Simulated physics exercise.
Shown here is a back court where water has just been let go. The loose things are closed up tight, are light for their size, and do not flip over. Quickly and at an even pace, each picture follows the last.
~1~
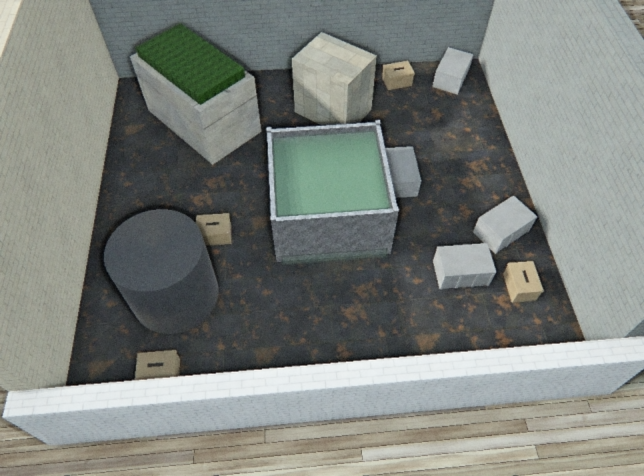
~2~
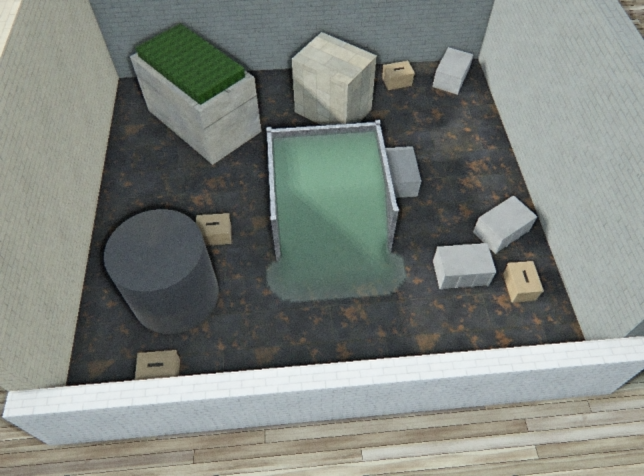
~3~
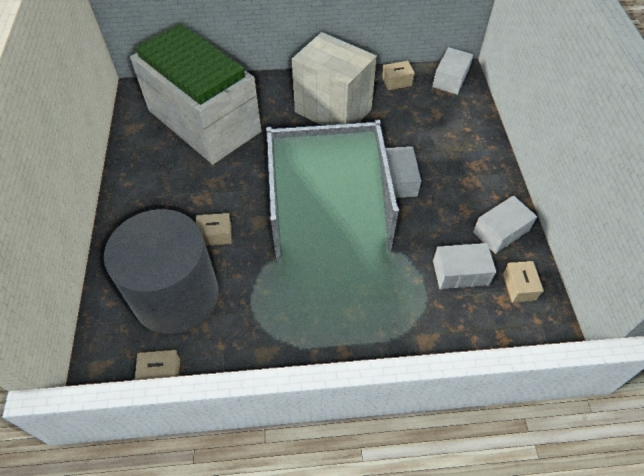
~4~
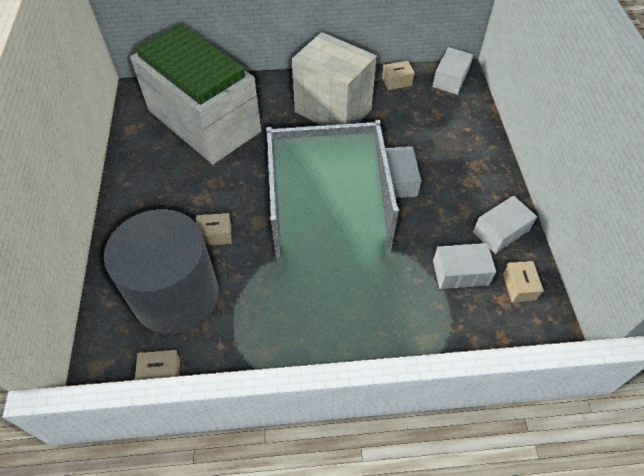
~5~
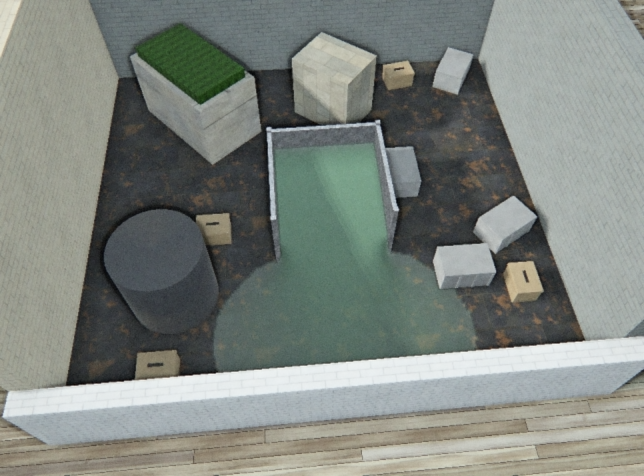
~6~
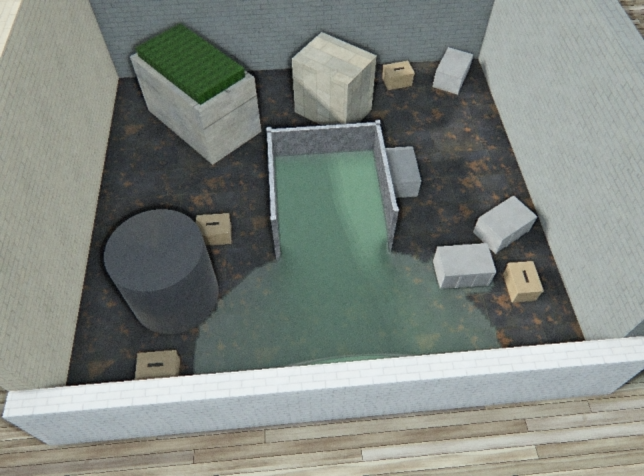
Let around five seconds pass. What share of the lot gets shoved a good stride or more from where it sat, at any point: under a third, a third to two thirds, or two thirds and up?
A third to two thirds.
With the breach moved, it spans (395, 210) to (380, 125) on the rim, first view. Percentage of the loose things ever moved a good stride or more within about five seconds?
I'd put it at about 80 percent.
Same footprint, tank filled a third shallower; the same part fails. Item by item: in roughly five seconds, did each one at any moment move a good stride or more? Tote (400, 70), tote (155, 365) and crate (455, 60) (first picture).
The first stayed below the mark, the next passed the mark, and the last stayed below the mark.
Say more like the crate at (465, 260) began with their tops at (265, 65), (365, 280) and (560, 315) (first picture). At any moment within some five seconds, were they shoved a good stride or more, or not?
Stays put, shoved clear, shoved clear.
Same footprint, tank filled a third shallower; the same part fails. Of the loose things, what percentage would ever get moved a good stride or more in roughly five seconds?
Share moved that far: Approx. 40 %.
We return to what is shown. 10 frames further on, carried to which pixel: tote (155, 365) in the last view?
(98, 276), roughly.
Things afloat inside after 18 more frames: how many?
Number: 0.
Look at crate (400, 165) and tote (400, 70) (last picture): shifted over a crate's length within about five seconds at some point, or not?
Displacement check, in sequence - not enough, not enough.
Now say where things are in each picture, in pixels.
A tote at (525, 277) rests on the ground; a crate at (466, 259), on the bottom; 0 of 8 have shifted, in the first frame.
A tote at (525, 277), on the bottom; a crate at (466, 259) rests on the ground; 0 of 8 have shifted, in the second frame.
A tote at (525, 277), on the bottom; a crate at (466, 259), on the bottom; 0 of 8 have shifted, in the third frame.
A tote at (525, 277) rests on the ground; a crate at (466, 259) rests on the ground; 0 of 8 have shifted, in the fourth frame.
A tote at (525, 277) rests on the ground; a crate at (466, 259), on the bottom; 0 of 8 have shifted, in the fifth frame.
A tote at (525, 277) rests on the ground; a crate at (466, 259), on the bottom; 0 of 8 have shifted, in the sixth frame.
A moment on, 0 of 8 are well off their spots; 0 afloat.
Next, 1 of 8 are well off their spots; 0 afloat.
Later, 3 of 8 are well off their spots; 0 afloat.
In the end, 4 of 8 are well off their spots, and 4 have been at some point; 1 afloat.
